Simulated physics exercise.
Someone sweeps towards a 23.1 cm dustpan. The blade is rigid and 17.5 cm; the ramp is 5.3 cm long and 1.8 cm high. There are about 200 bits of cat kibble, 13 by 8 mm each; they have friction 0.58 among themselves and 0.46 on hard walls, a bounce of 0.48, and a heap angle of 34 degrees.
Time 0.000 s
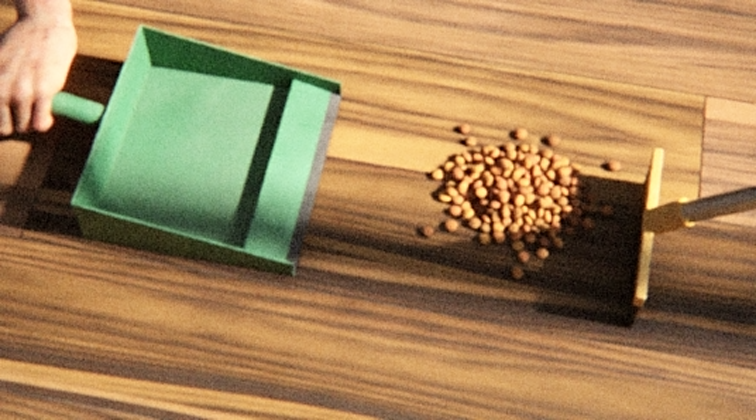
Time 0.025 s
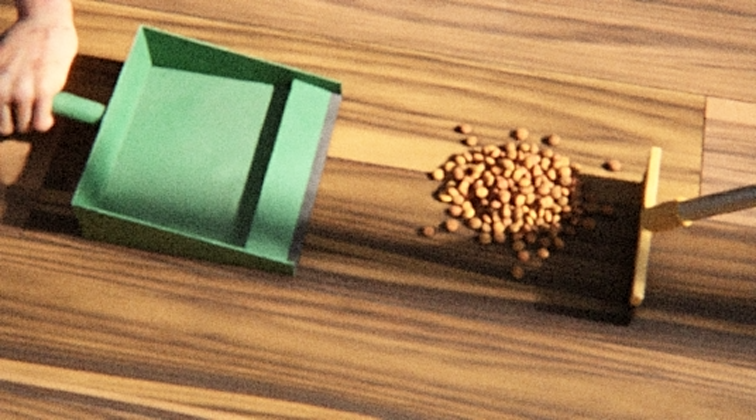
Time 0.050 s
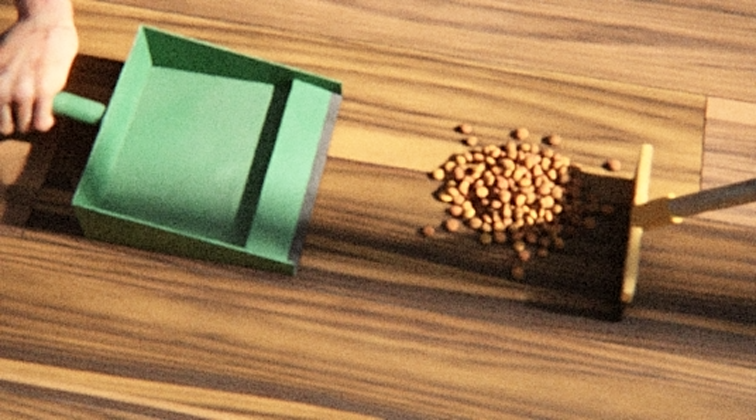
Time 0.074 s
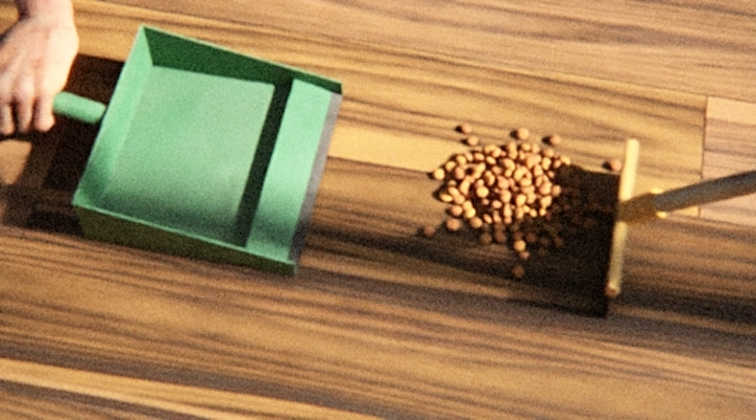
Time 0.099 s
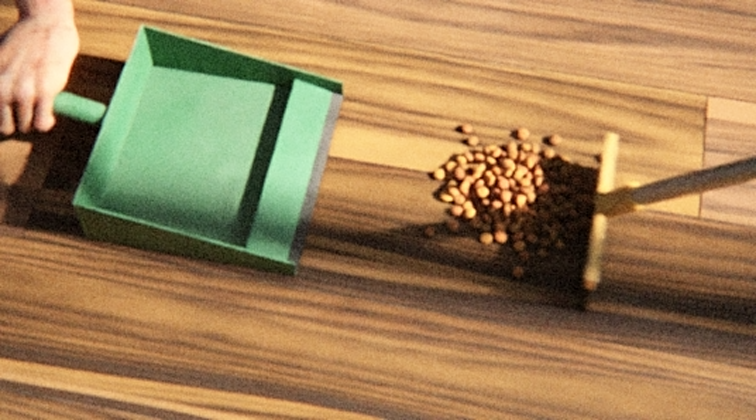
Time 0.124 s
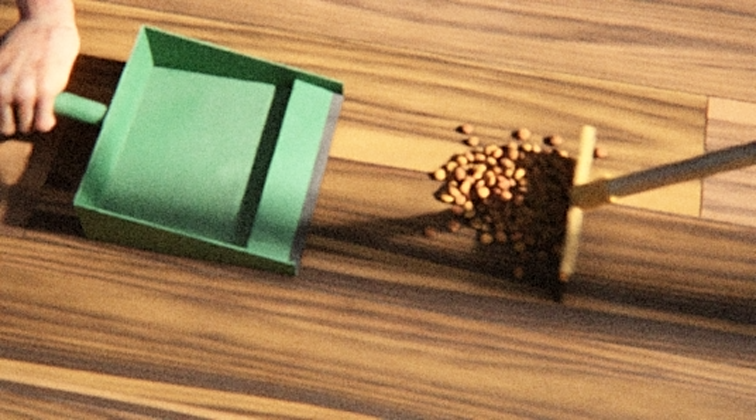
A wooden-handled tool with a flat tan blade slides leftwards across a striped wood floor, seen from above at a slant, first covering little ground, then moving faster. At left a hand grips the handle of a green dustpan that stays still, its open edge facing a loose heap of brown kibble. The blade closes on the heap and pushes its right-hand pieces leftwards, its shadow darkening them, while the camera holds practically steady.
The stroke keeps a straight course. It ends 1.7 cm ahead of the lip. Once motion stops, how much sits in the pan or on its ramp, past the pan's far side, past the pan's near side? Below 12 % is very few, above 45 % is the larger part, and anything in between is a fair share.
In the pan or on its ramp: The larger part, past the pan's far side: A fair share, past the pan's near side: Very few.
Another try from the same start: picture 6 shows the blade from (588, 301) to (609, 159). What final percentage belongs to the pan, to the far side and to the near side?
The pan gets 20, the far side 0 and the near side 5.
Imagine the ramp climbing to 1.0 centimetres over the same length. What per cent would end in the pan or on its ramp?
In that case some 60 per cent.
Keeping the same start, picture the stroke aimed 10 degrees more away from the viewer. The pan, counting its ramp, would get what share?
That would give about 45 percent.
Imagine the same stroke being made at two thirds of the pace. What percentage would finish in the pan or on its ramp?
Share: Close to 50 %.
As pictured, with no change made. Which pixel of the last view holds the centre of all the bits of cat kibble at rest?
I'd put it at about (318, 138).
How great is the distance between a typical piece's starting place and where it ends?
I'd say close to 24 cm.
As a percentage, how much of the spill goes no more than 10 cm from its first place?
About 0 %.
After 0.26 s, middle of the blade 13 cm from the lip; 0 % over the lip, far side 5 %, near side 0 %.
After 0.34 s, middle of the blade 5 cm from the lip; 0 % over the lip, far side 10 %, near side 0 %.
After 0.57 s, middle of the blade 2 cm from the lip; 60 % over the lip, far side 15 %, near side 0 %.
At rest (1.1 s), pan 55 %, far side 15 %, near side 0 %, in front of the lip or behind the blade 25 %.
